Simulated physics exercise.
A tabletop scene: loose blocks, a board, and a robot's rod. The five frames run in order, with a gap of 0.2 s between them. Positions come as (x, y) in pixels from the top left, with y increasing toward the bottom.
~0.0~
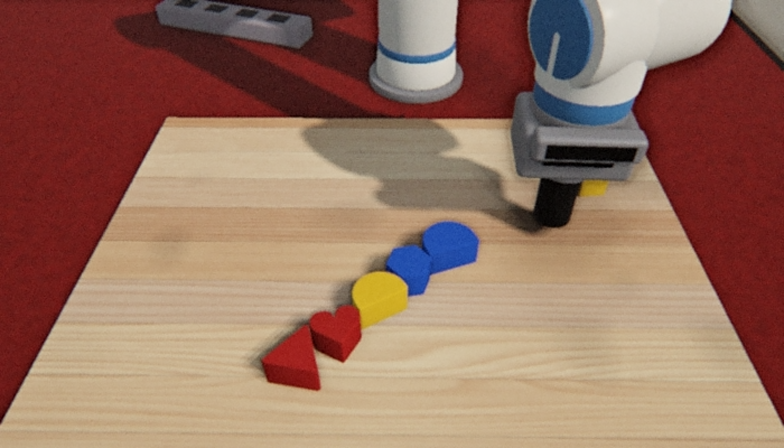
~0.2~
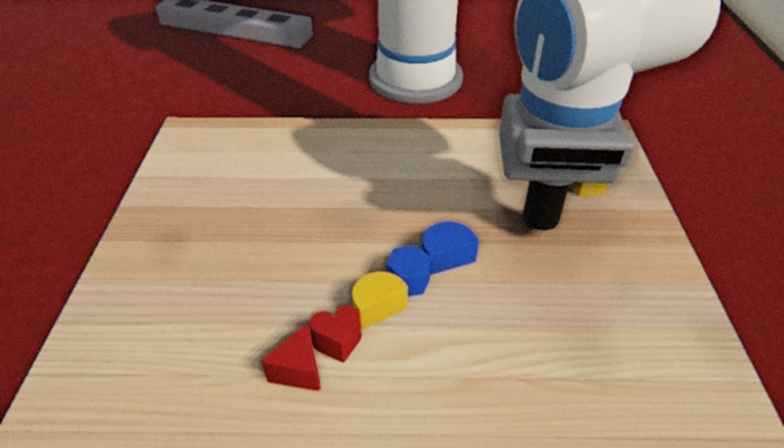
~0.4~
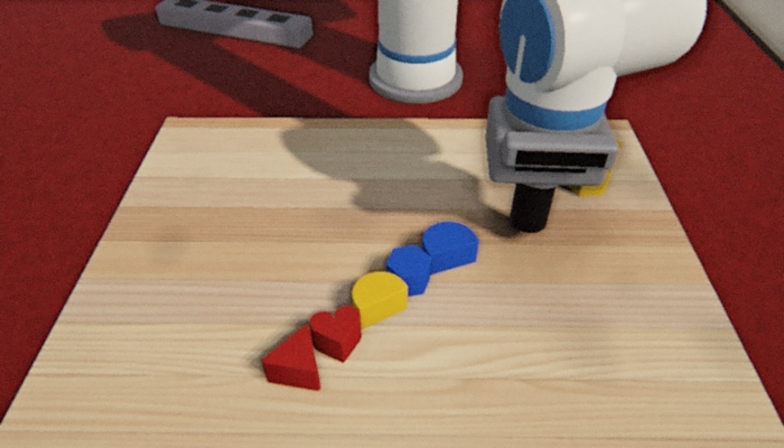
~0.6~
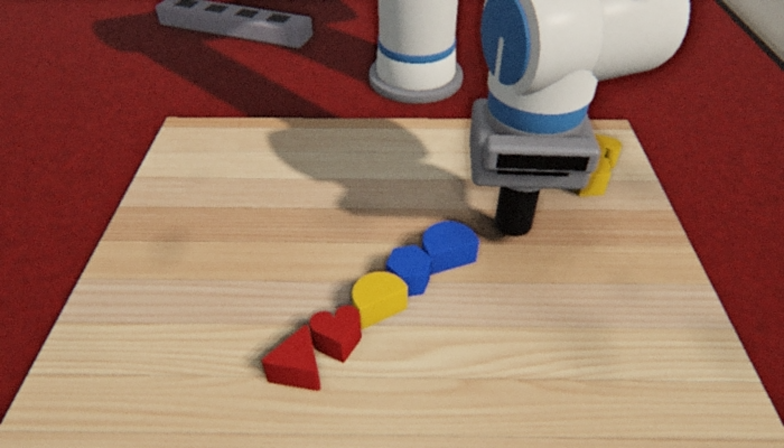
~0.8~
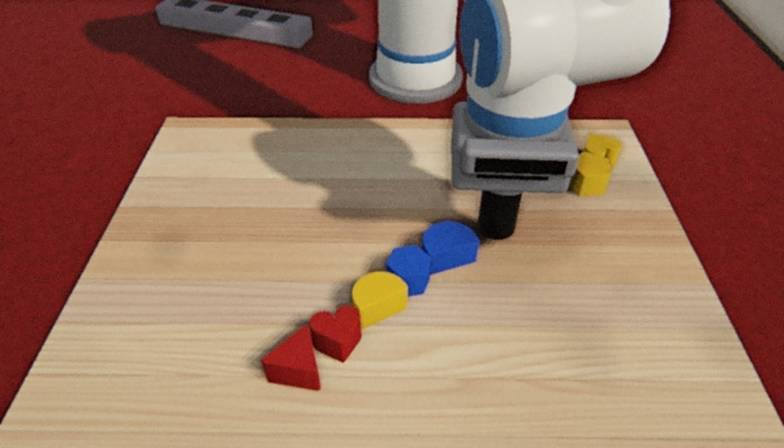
A light wooden tabletop over a red floor is seen from above at an angle, in a fixed view. A red triangle, red heart, yellow half-round, blue six-sided and blue half-round block form a diagonal line from lower left to centre, with yellow pieces behind a white-and-blue robot arm at right. The arm slides its black rod steadily left and slightly nearer, while the blocks stay still.
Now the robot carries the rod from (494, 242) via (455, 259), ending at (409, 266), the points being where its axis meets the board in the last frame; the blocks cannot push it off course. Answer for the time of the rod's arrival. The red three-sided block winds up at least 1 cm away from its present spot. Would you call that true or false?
My answer: False.
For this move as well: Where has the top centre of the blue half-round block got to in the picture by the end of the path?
It ends at (368, 234).
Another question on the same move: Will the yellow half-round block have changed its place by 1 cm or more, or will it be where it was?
Here's my answer: The yellow half-round block gets displaced.
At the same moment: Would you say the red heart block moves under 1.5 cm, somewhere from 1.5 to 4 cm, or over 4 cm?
My estimate: Under 1.5 cm.
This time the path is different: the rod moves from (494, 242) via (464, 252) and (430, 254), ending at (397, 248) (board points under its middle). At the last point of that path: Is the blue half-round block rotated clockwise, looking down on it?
The answer is yes.
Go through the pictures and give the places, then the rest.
In the first frame, tip of the rod at (551, 216), middles of tops, red three-sided block at (295, 351), red heart block at (336, 322), yellow half-round block at (377, 287), blue six-sided block at (409, 260), blue half-round block at (448, 236).
In the second frame, rod at (541, 218), nothing pushed.
In the third frame, rod at (528, 221), nothing pushed.
In the fourth frame, rod at (513, 224), nothing pushed.
In the fifth frame, rod at (496, 228), red three-sided block at (295, 351), red heart block at (336, 322), yellow half-round block at (377, 287), blue six-sided block at (409, 260), blue half-round block at (448, 236).
The first path, step by step. Halfway along, rod at (456, 245); red heart block at (330, 326); yellow half-round block at (372, 293); blue six-sided block at (390, 263), turned 35° anticlockwise; blue half-round block at (411, 238), turned 40° clockwise.
At the end, rod at (409, 252); red three-sided block unmoved; red heart block at (329, 327), turned 15° clockwise; yellow half-round block at (371, 296); blue six-sided block at (351, 266), turned 85° anticlockwise; blue half-round block at (368, 234), turned 70° clockwise.
